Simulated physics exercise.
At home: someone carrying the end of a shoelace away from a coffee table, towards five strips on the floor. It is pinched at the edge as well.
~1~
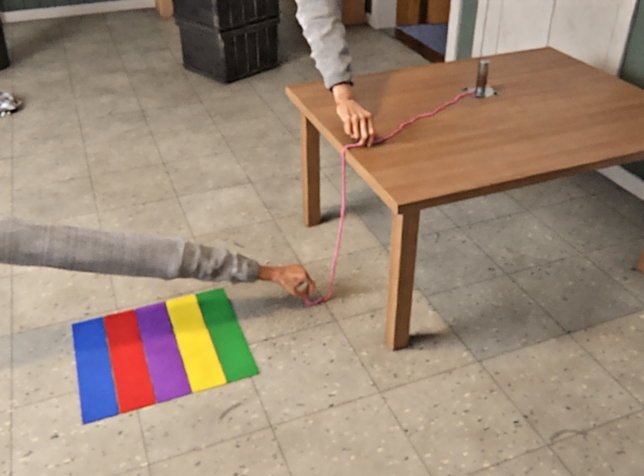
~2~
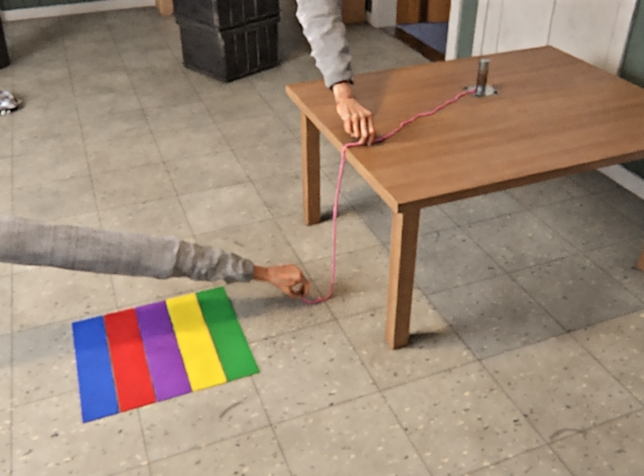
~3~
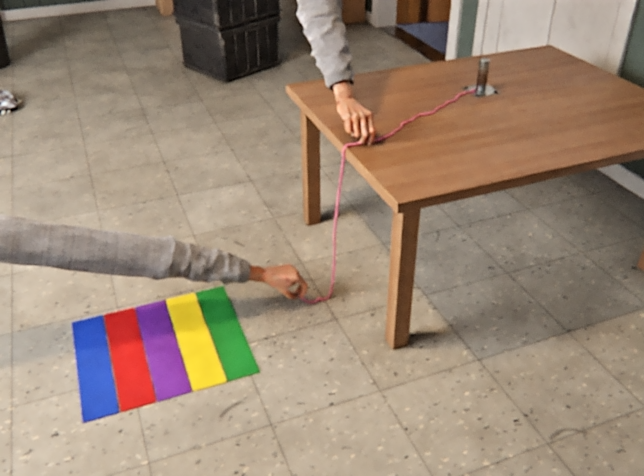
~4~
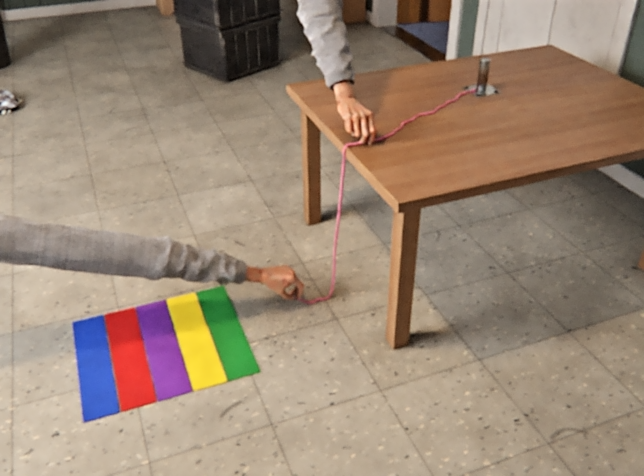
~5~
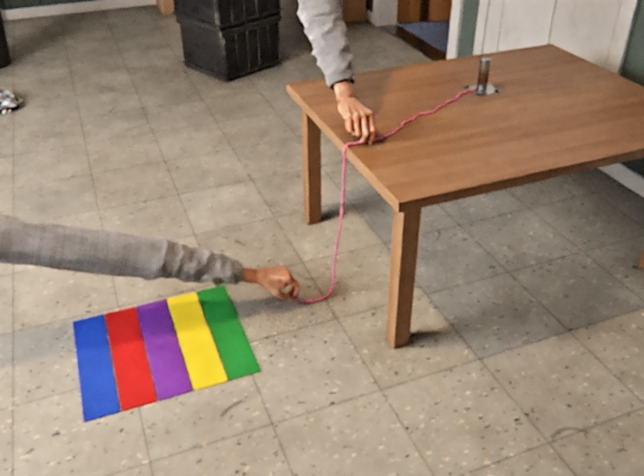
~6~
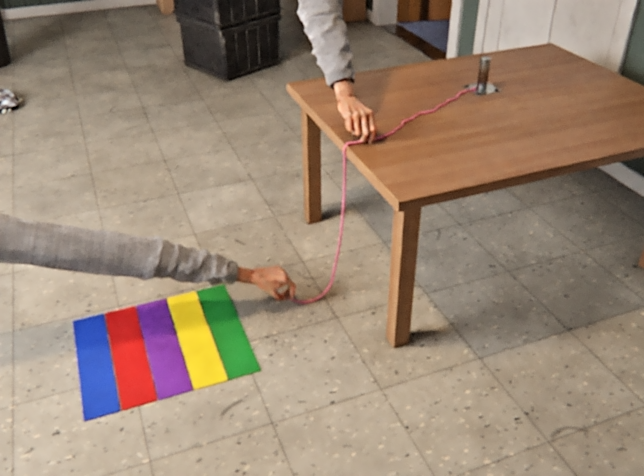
At first, one hand pins a pink cord at the edge of a wooden coffee table while another, low near the floor, holds its end beside five coloured strips. The lower hand then draws the end slightly left, nearer the green strip, while the upper hand stays put.
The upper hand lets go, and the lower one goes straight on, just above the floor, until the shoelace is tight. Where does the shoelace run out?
The end stops over the yellow strip.
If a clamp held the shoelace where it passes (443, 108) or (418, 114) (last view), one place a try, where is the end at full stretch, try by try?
In that order: (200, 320) and (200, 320).
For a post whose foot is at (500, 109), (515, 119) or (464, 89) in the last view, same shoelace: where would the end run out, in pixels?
About (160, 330), (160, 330) and (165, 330).
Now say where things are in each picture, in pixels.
The first frame shows end (307, 295); green (237, 361); yellow (204, 370); purple (170, 379); red (134, 389); blue (98, 399).
The second frame shows end (302, 295); shoelace through (457, 97) (418, 116) (384, 138) (341, 172) (334, 230) (332, 285).
The third frame shows end (298, 296).
The fourth frame shows end (295, 297); shoelace through (458, 97) (419, 115) (384, 137) (343, 171) (337, 229) (333, 285).
The fifth frame shows end (291, 297).
The sixth frame shows end (287, 298); shoelace through (458, 96) (419, 114) (385, 136) (345, 169) (342, 227) (331, 283).
A little later, end near (253, 306); short of the strips.
Next, end near (214, 316); over green.
When it is tight, end near (191, 322); over yellow. It gets as far as the yellow strip.
